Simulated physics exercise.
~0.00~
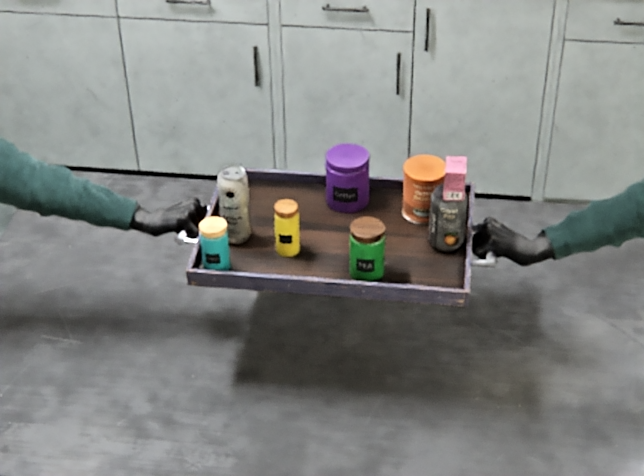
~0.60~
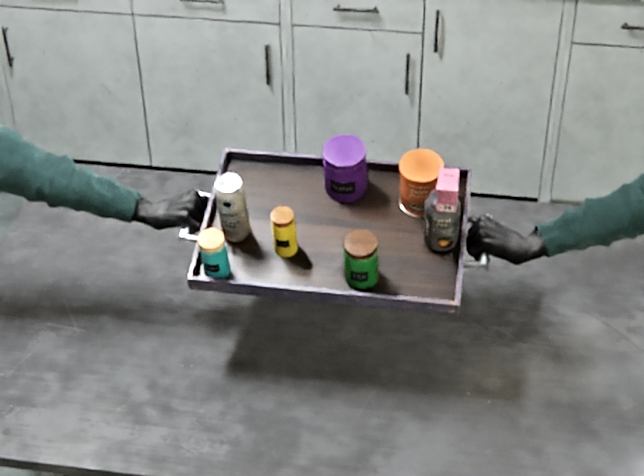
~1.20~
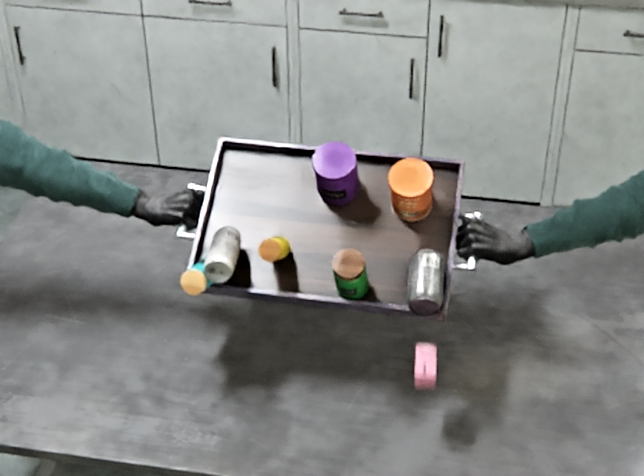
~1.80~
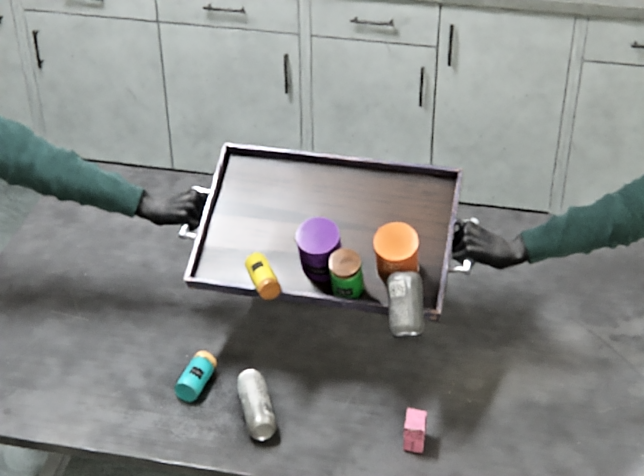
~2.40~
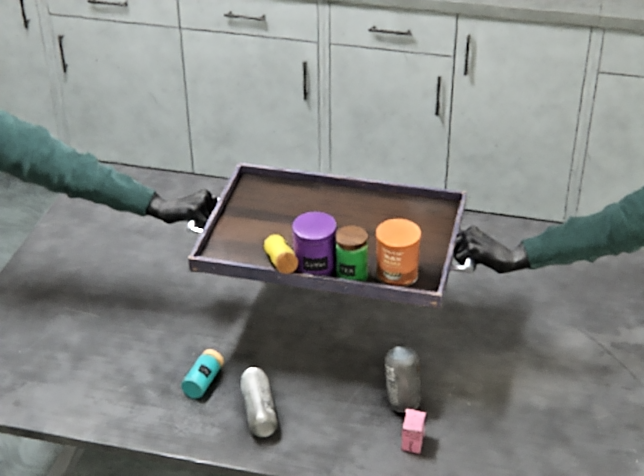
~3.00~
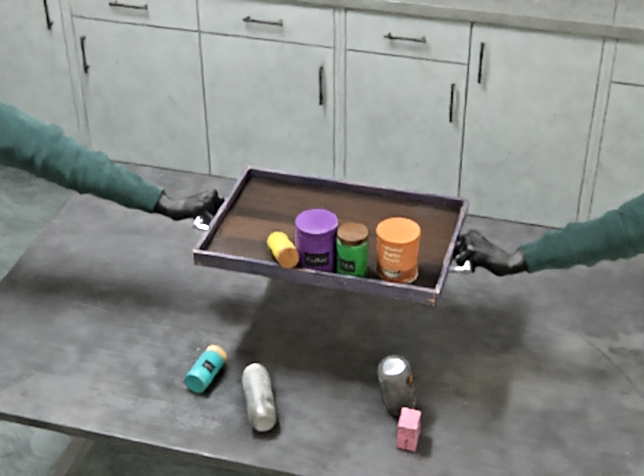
Two gloved hands in green sleeves hold a dark tray of colourful containers above a grey table, seen from above and in front, with pale cabinets behind. Purple and orange containers stand toward the back, with turquoise, white, yellow, green, grey and pink items around them. The hands tip the near edge steeply down, and the pink carton and turquoise shaker topple off, followed by the white can. The purple jar and orange tin slide forward while the yellow shaker falls over. As the tray levels, the grey can drops too, leaving four items on the table and four aboard, only the yellow one toppled.
